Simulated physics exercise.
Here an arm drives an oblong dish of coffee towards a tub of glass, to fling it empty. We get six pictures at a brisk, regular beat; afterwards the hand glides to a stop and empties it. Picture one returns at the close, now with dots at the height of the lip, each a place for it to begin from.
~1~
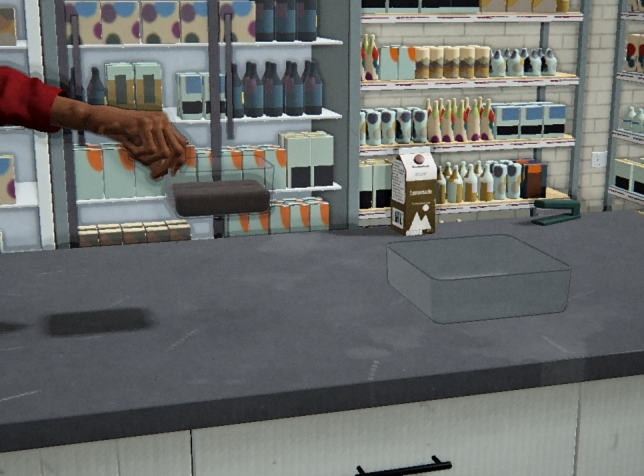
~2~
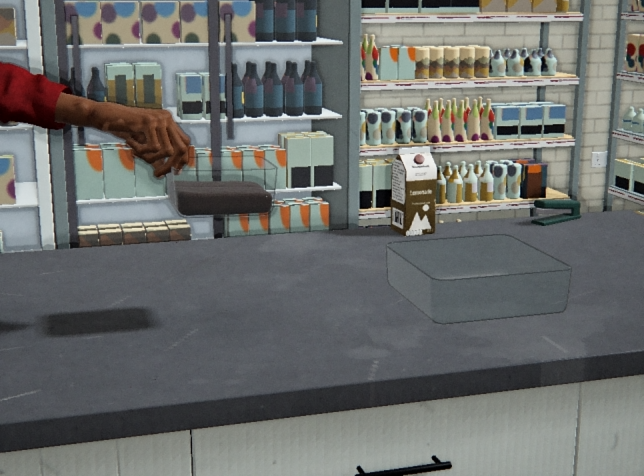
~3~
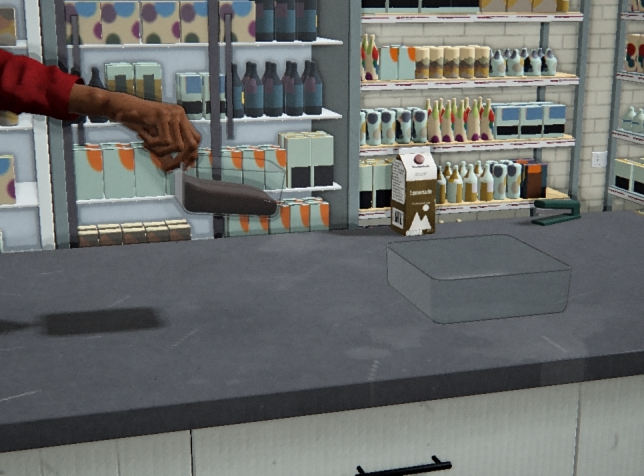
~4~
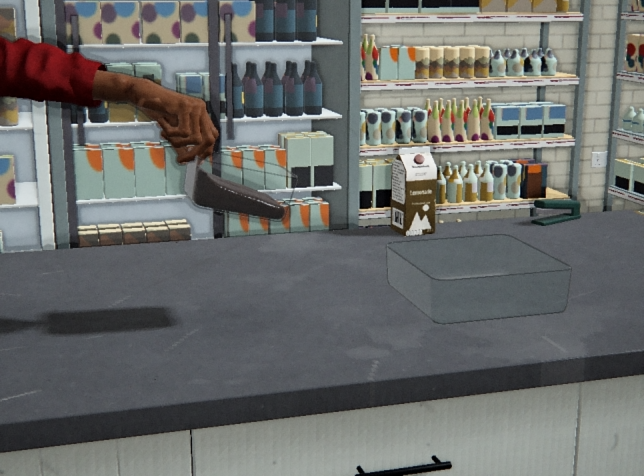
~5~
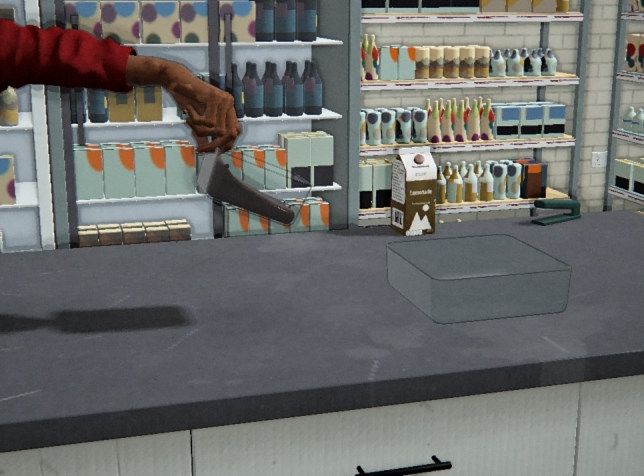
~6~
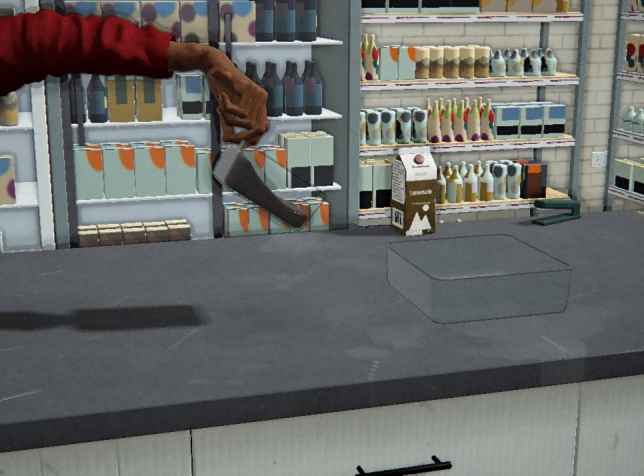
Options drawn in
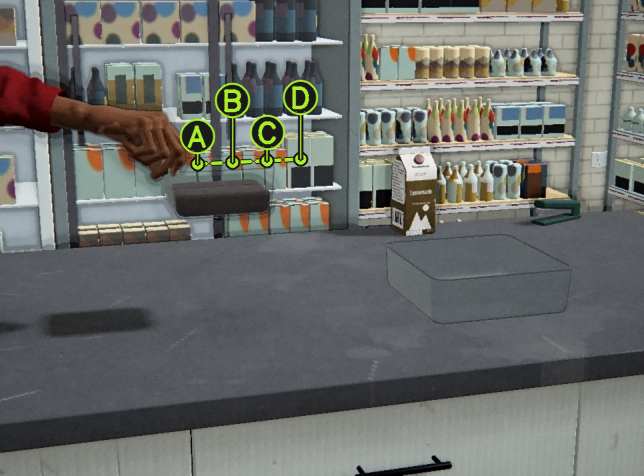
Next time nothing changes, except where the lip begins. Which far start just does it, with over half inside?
B will do.
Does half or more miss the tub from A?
Yes, it does.
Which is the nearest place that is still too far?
The answer is A.
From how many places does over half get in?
Three of the four.
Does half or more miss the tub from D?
No.
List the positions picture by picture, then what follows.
In the first frame, upright, lip at (266, 160); tub from (431, 324) to (565, 311); nothing has left yet.
In the second frame, upright, lip at (269, 162); nothing has left yet.
In the third frame, tipped about 6°, lip at (277, 165); nothing has left yet.
In the fourth frame, tipped about 14°, lip at (289, 171); nothing has left yet.
In the fifth frame, tipped about 23°, lip at (303, 179); nothing has left yet.
In the sixth frame, tipped about 35°, lip at (319, 188); nothing has left yet.
In lime, A at (197, 164); B at (232, 162); C at (267, 160); D at (300, 159).
Choosing A, about 22 % lands in the tub, 71 % falls short and 7 % goes beside or beyond.
Choosing B, about 64 % lands in the tub, 19 % falls short and 17 % goes beside or beyond.
Choosing C, about 73 % lands in the tub, 6 % falls short and 20 % goes beside or beyond.
Choosing D, about 92 % lands in the tub, 4 % falls short and 5 % goes beside or beyond.
